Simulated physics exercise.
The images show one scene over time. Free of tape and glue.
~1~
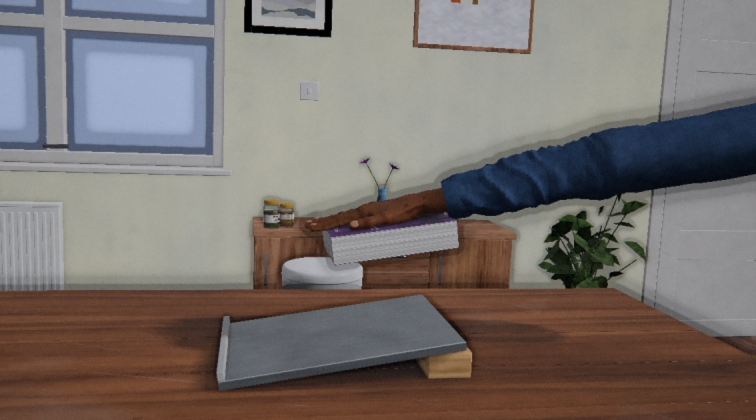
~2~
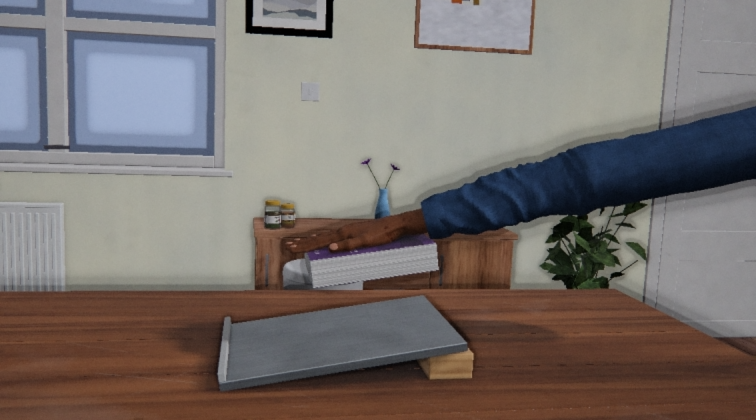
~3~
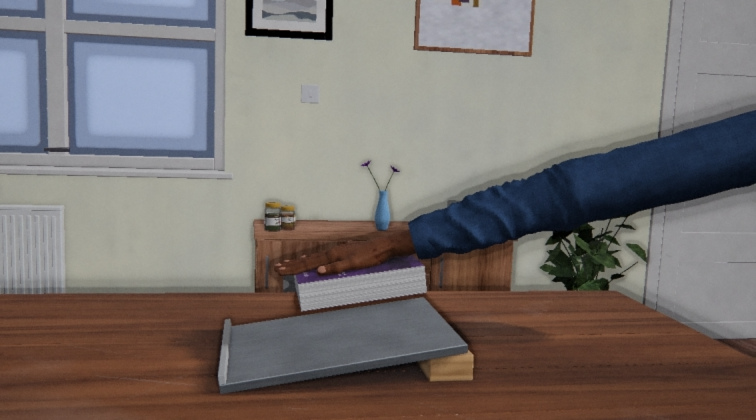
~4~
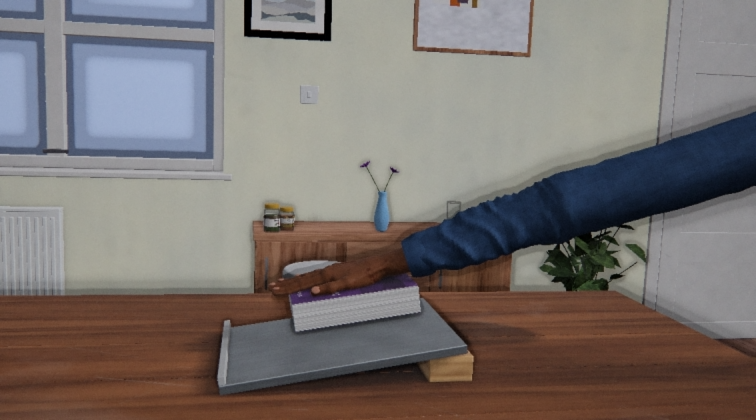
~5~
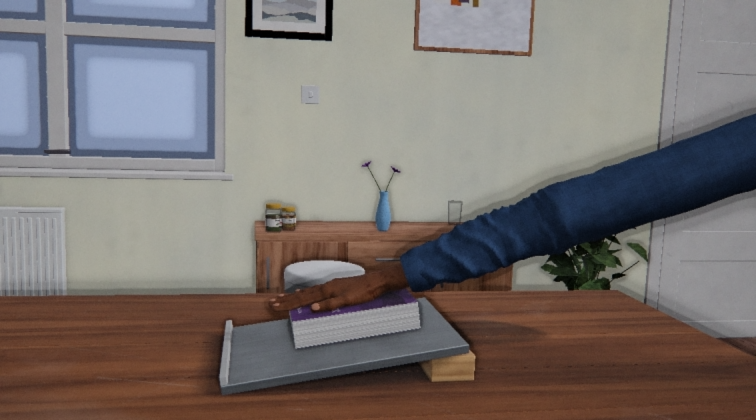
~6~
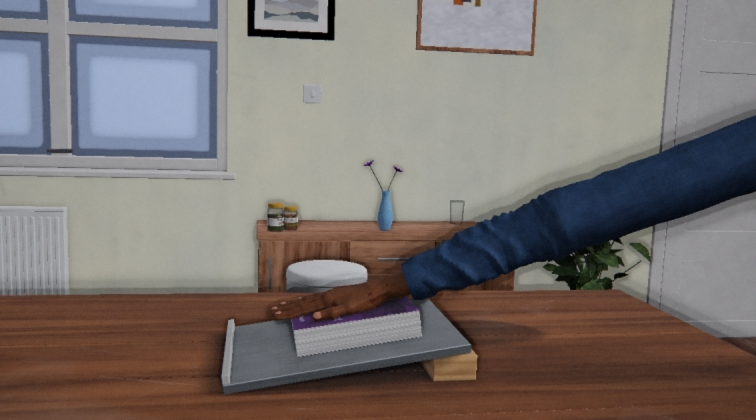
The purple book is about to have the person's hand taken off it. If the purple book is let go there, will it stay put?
Yes, most likely it will be immobile.
Then, 0.20 s after the last picture, nothing has stirred.
Then, 0.50 s after the last picture, purple book resting near (352, 320).
At rest, it is in place. Seen from the same camera at the end, purple book near (352, 320). The purple book remains at rest.
